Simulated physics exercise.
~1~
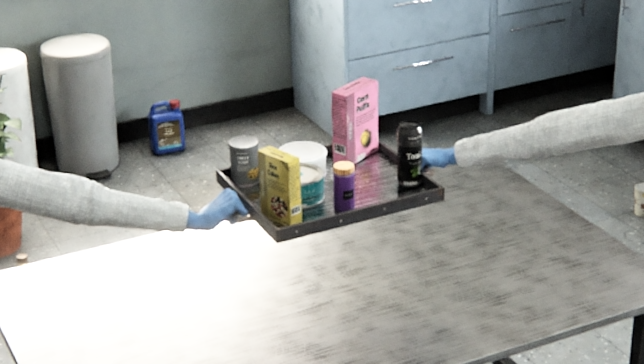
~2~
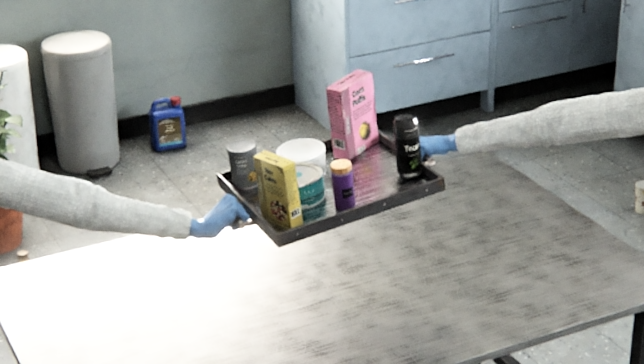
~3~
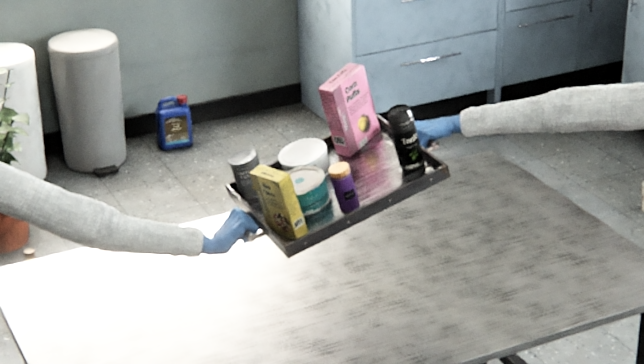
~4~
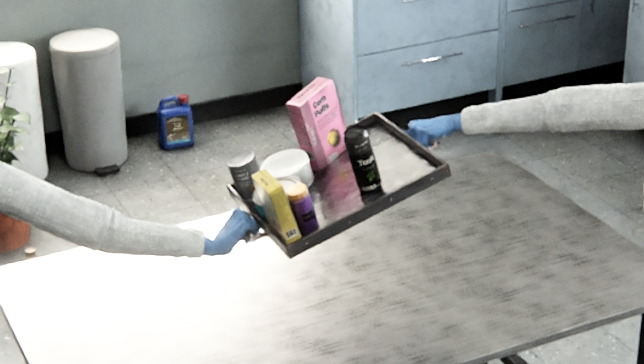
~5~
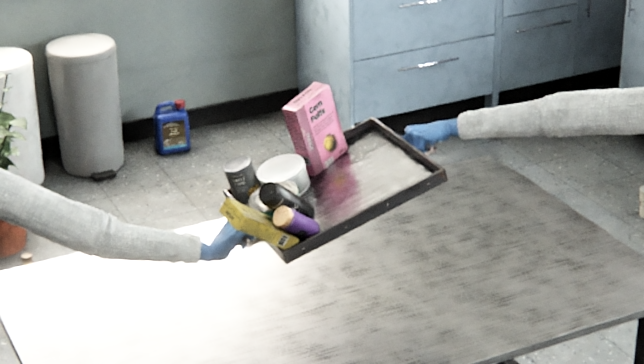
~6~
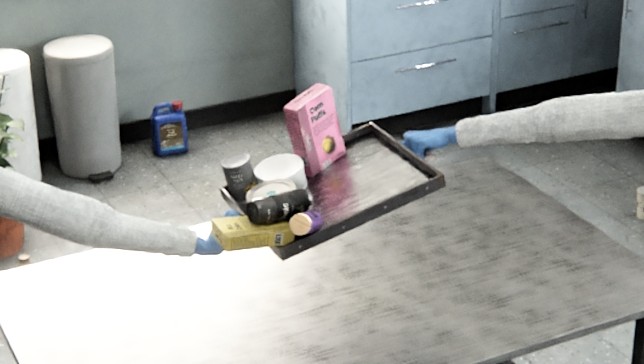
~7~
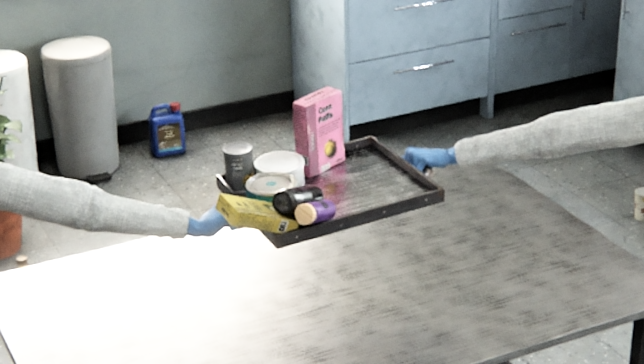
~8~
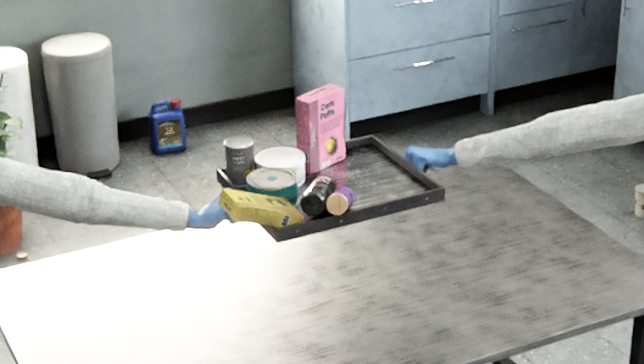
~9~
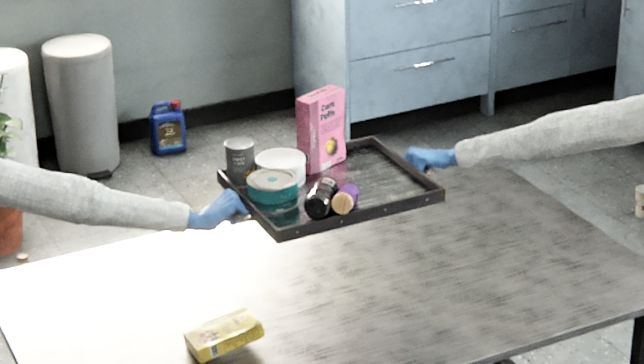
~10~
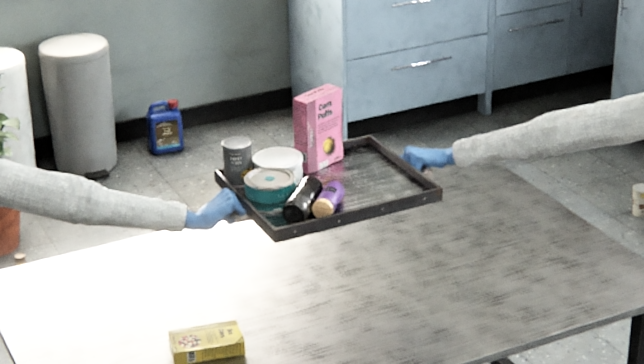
A tray held by two gloved hands tipped down to the left, sending its items sliding and toppling a black can and a purple container, then levelled out as a yellow packet dropped off onto the table, leaving the pink box and tubs upright.
